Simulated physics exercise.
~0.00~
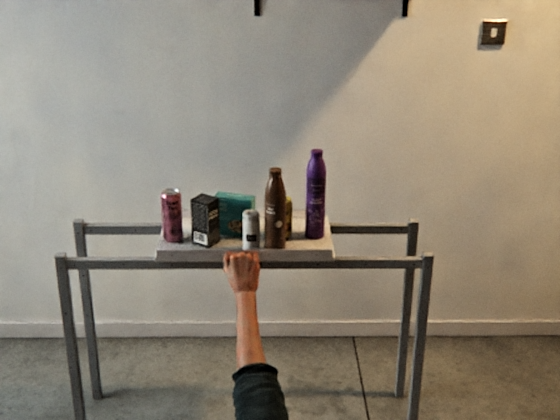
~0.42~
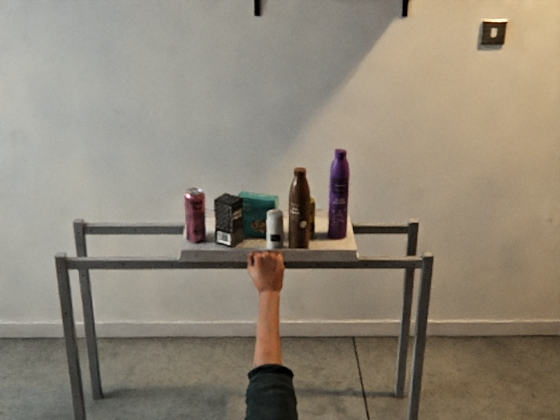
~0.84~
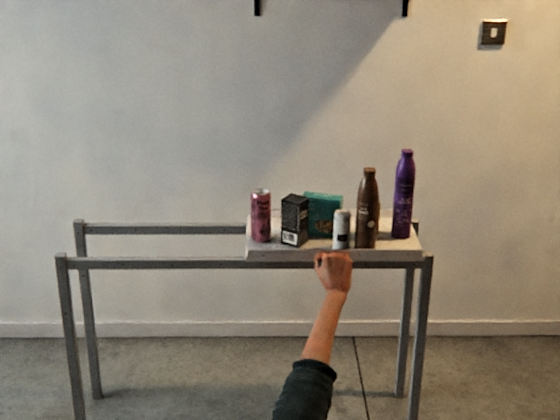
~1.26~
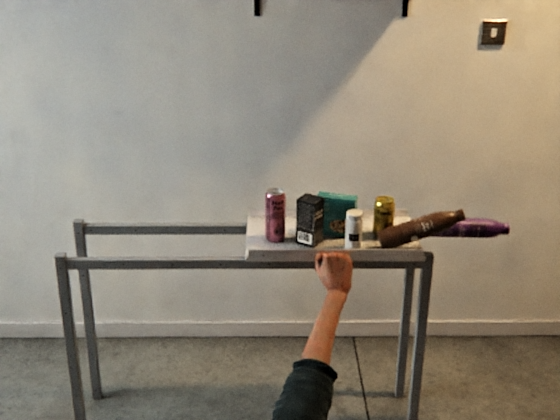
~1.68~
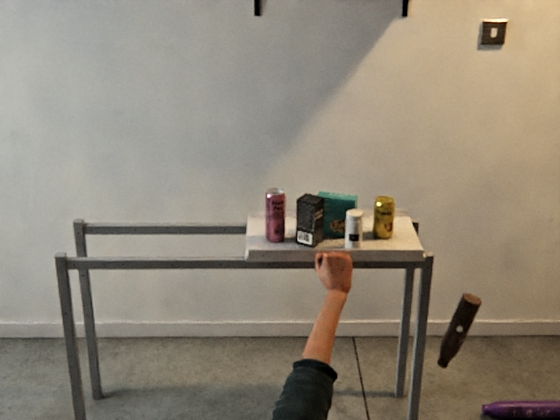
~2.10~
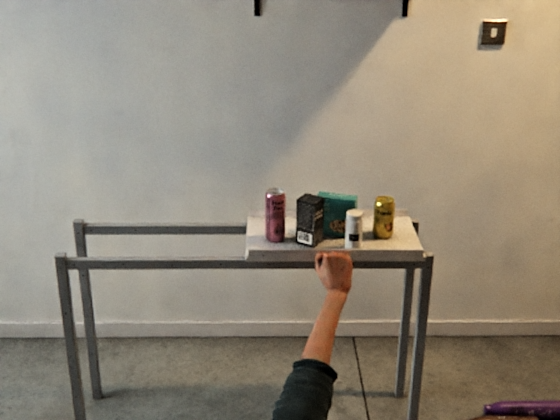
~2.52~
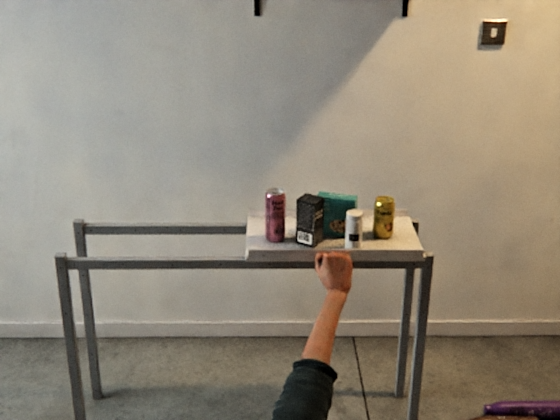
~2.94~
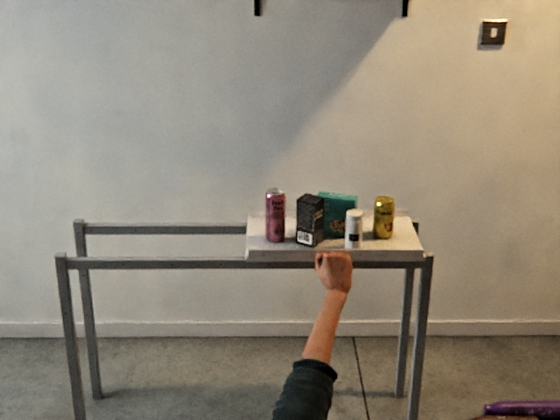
A hand slides the tray right, and the brown and purple bottles topple off onto the floor.
